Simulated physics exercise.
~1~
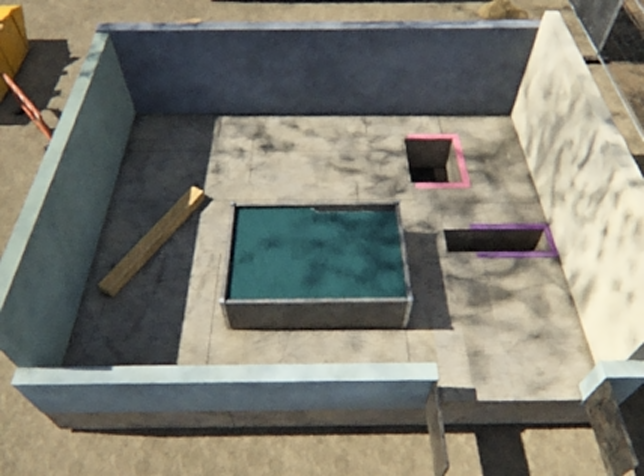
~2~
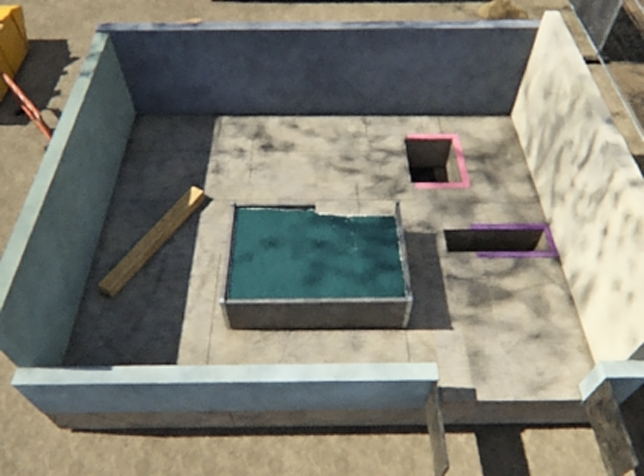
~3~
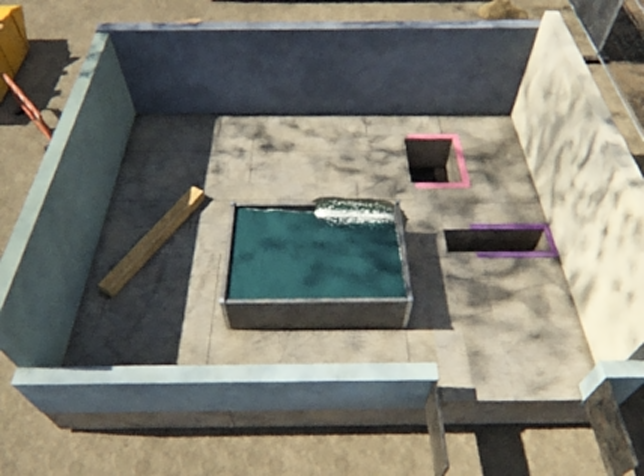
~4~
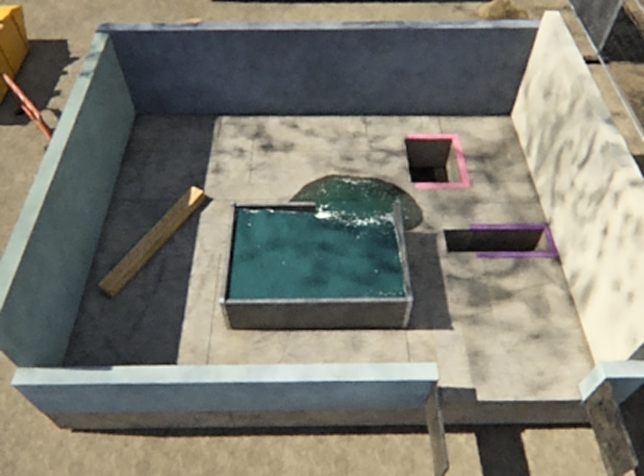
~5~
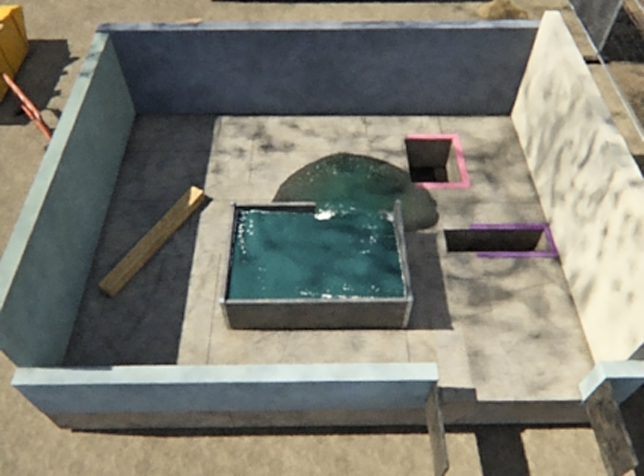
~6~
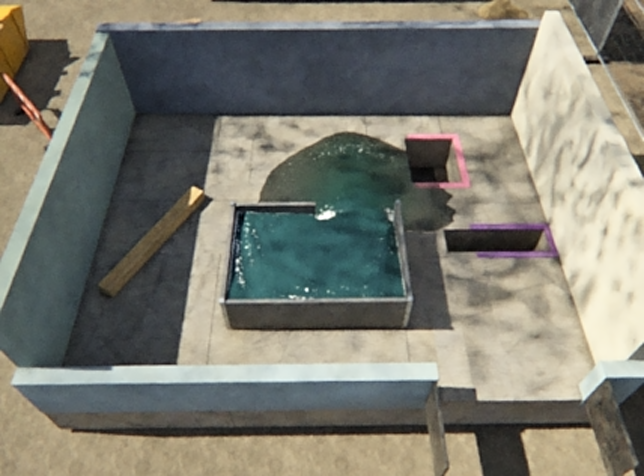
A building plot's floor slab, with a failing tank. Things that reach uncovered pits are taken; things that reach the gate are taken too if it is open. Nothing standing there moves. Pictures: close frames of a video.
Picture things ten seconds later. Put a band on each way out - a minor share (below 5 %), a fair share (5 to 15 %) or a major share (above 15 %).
In order: The gate carries off beneath five per cent; the pink pit carries off upward of fifteen per cent; the purple pit carries off five to fifteen per cent.
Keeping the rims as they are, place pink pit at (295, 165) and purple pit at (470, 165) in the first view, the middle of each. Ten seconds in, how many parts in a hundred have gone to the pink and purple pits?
The pink pit takes 20 per cent, and the purple pit takes 35 per cent.
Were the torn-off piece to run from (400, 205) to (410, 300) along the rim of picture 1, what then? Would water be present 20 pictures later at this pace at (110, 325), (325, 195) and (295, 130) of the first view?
In the order asked: Out of reach, out of reach, out of reach.
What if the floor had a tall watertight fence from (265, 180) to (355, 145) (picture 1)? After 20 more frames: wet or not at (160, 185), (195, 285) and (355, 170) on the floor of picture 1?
Point by point: First spared, next spared, last swamped.
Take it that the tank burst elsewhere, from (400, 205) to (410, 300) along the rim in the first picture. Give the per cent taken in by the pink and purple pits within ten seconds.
Near enough: Pink 4 percent, purple 50 percent.
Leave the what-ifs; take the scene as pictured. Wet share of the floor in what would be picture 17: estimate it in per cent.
That should be about 30 %.
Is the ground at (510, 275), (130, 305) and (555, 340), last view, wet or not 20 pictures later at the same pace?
The readings in sequence are waterless, waterless, waterless.
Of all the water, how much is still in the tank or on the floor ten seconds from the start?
Roughly 54 parts in every hundred.
A moment on, water covers 25 % of the floor; the gate 0 %, the pink pit 3 %, the purple pit 0 %.
Next, water covers 30 % of the floor; the gate 0 %, the pink pit 9 %, the purple pit 0 %.
Then, water covers 40 % of the floor; the gate 0 %, the pink pit 16 %, the purple pit 0 %.
Later, water covers 55 % of the floor; the gate 0 %, the pink pit 25 %, the purple pit 5 %.
In the end, water covers 70 % of the floor; the gate 0 %, the pink pit 33 %, the purple pit 12 %.
